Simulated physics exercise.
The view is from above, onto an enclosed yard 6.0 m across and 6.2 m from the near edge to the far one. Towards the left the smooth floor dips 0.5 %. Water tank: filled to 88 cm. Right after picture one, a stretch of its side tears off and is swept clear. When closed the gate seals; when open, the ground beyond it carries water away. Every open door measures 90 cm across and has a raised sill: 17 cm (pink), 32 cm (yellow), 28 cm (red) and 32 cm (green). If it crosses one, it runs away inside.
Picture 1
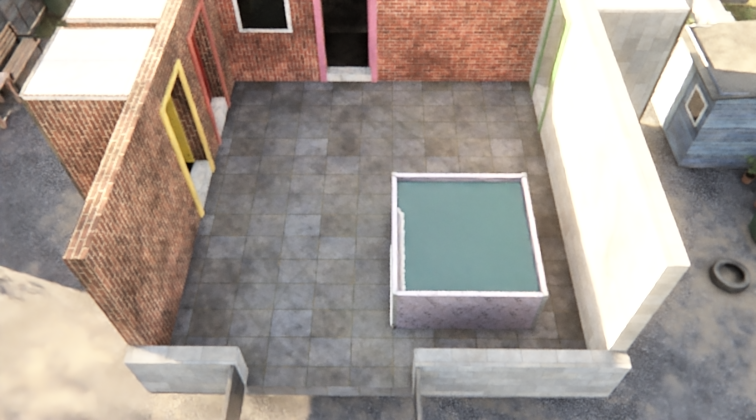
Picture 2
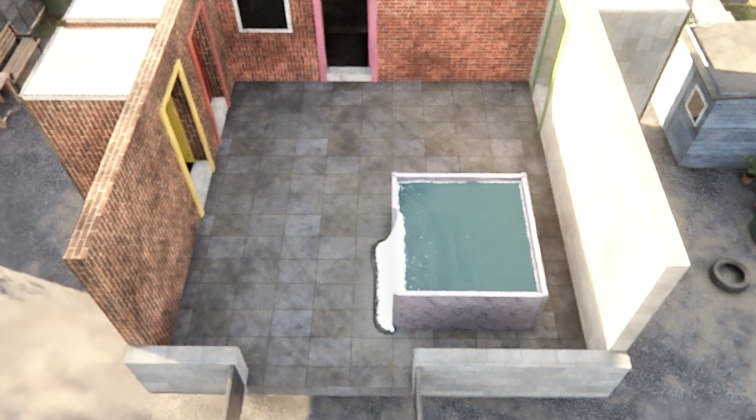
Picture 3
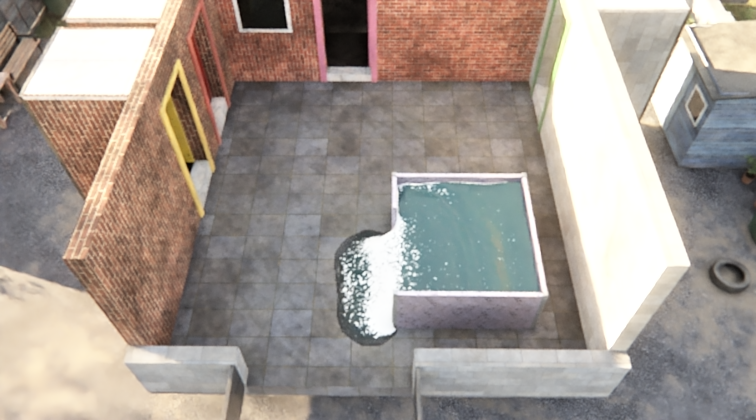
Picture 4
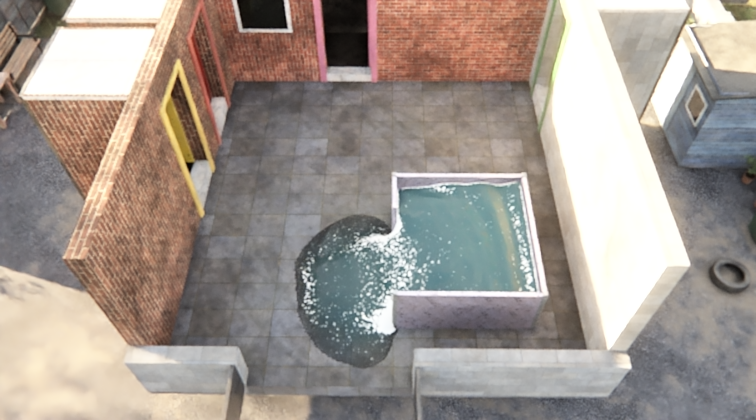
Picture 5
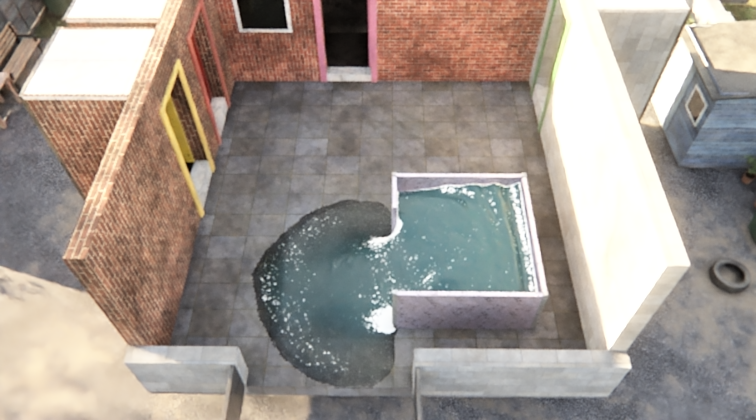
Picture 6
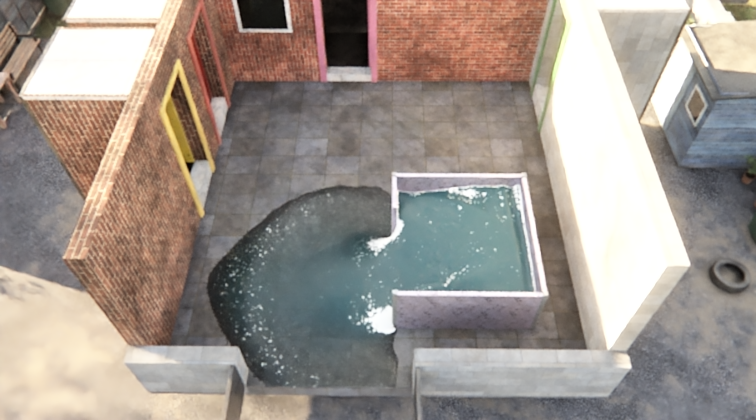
An enclosed yard paved with grey tiles is seen from high above, and the camera stays still. Brick walls with yellow, red and pink doorways stand at the left and back, a pale wall runs along the right, and a square tank of blue-green water sits right of centre. The tank's left side opens, and foaming water pours out, spreading leftward across the tiles in a widening, dark-edged pool.
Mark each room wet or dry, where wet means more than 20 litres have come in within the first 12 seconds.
Pink door - dry, yellow door - dry, red door - dry, green door - dry.
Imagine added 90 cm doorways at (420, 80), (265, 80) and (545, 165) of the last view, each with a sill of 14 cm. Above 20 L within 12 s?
In that order: Short of it, beyond it, short of it.
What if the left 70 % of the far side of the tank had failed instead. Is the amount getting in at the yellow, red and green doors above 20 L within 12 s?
The yellow door comes out less than that, the red door less than that and the green door less than that.
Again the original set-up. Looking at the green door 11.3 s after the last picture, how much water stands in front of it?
It comes to near 8.5 cm.
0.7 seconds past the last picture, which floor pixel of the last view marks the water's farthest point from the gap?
Location: Approx. (214, 168) in the last view.
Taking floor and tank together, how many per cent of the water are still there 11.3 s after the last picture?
Around 68 percent of the water.
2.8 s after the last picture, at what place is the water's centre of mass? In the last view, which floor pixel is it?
The water's centre sits at about (317, 238).
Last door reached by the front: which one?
Looks like the green door.
Then, 0.7 s after the last picture water covers 35 % of the floor and is deepest (63 cm) near (178, 368); pink door not reached, yellow door 20 cm at the sill, 0 L in, red door not reached, green door not reached.
Then, 1.5 s after the last picture water covers 35 % of the floor and is deepest (46 cm) near (178, 368); pink door not reached, yellow door 25 cm at the sill, 0 L in, red door 10 cm at the sill, 0 L in, green door not reached.
Then, 2.8 s after the last picture water covers 50 % of the floor and is deepest (29 cm) near (234, 89); pink door 8 cm at the sill, 0 L in, yellow door 17 cm at the sill, 0 L in, red door 10 cm at the sill, 0 L in, green door not reached.
Then, 6.3 s after the last picture water covers 80 % of the floor and is deepest (16 cm) near (232, 95); pink door 12 cm at the sill, 0 L in, yellow door 9 cm at the sill, 0 L in, red door 15 cm at the sill, 0 L in, green door 15 cm at the sill, 0 L in.
Then, 11.3 s after the last picture water covers 95 % of the floor and is deepest (13 cm) near (589, 372); pink door 6 cm at the sill, 0 L in, yellow door 6 cm at the sill, 0 L in, red door 8 cm at the sill, 0 L in, green door 9 cm at the sill, 0 L in.
